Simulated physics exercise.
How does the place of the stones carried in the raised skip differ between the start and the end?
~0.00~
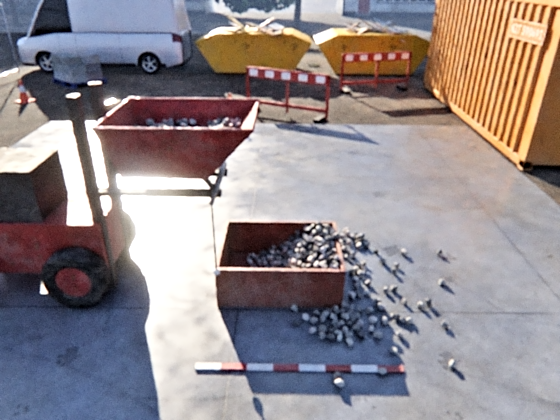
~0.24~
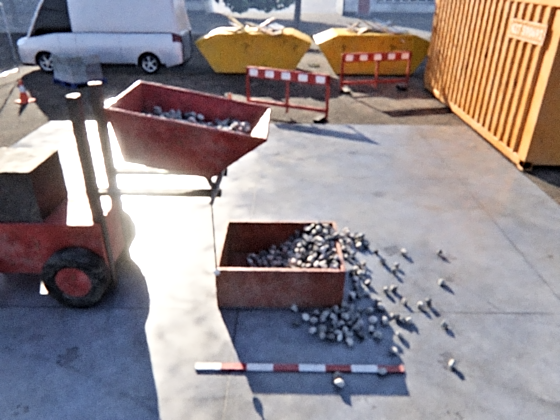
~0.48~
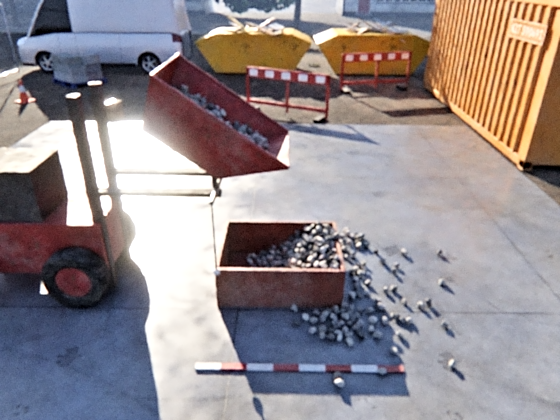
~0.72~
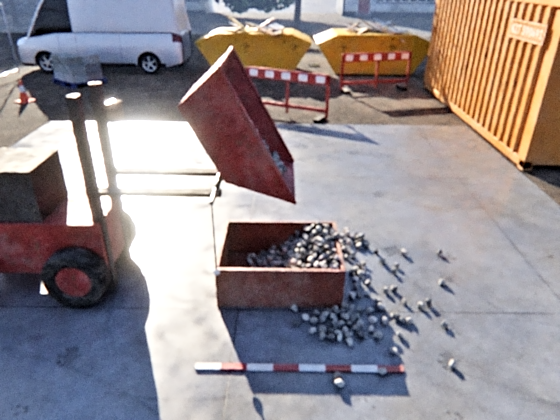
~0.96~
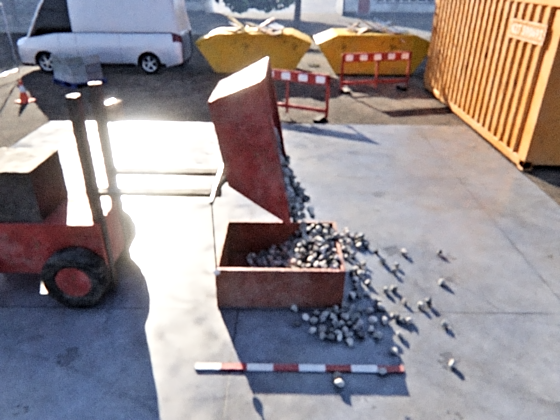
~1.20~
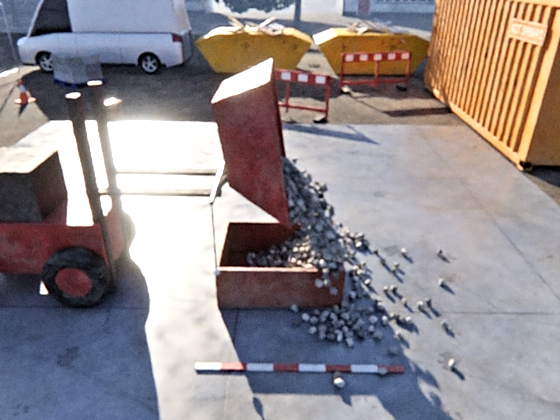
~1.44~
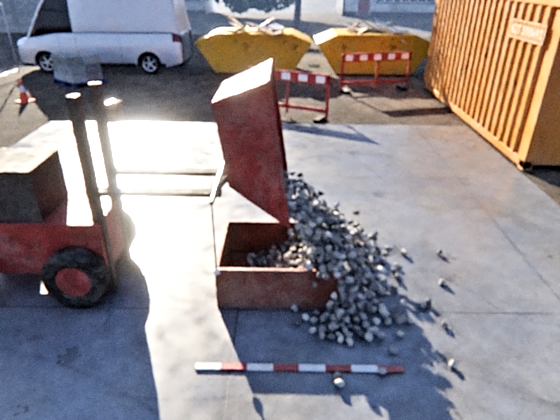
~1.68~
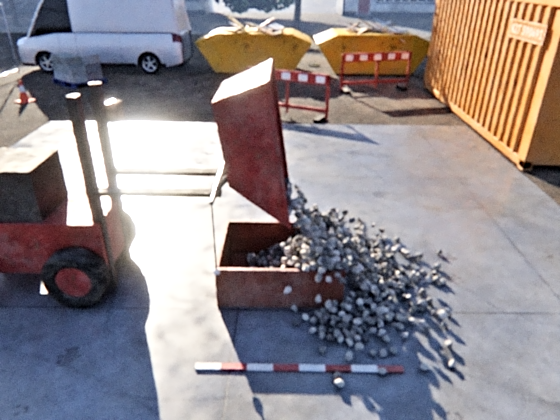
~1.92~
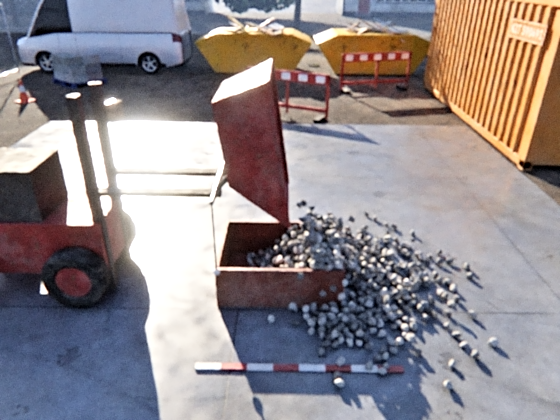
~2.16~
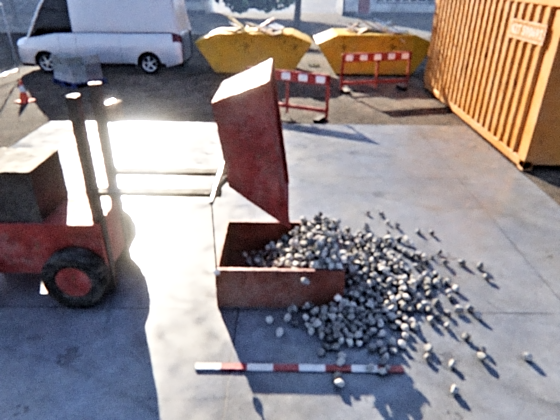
At the start they lie in the raised skip at the upper left. By the end they are lower and further right, heaped in and over the bin and scattered across the concrete beside it.
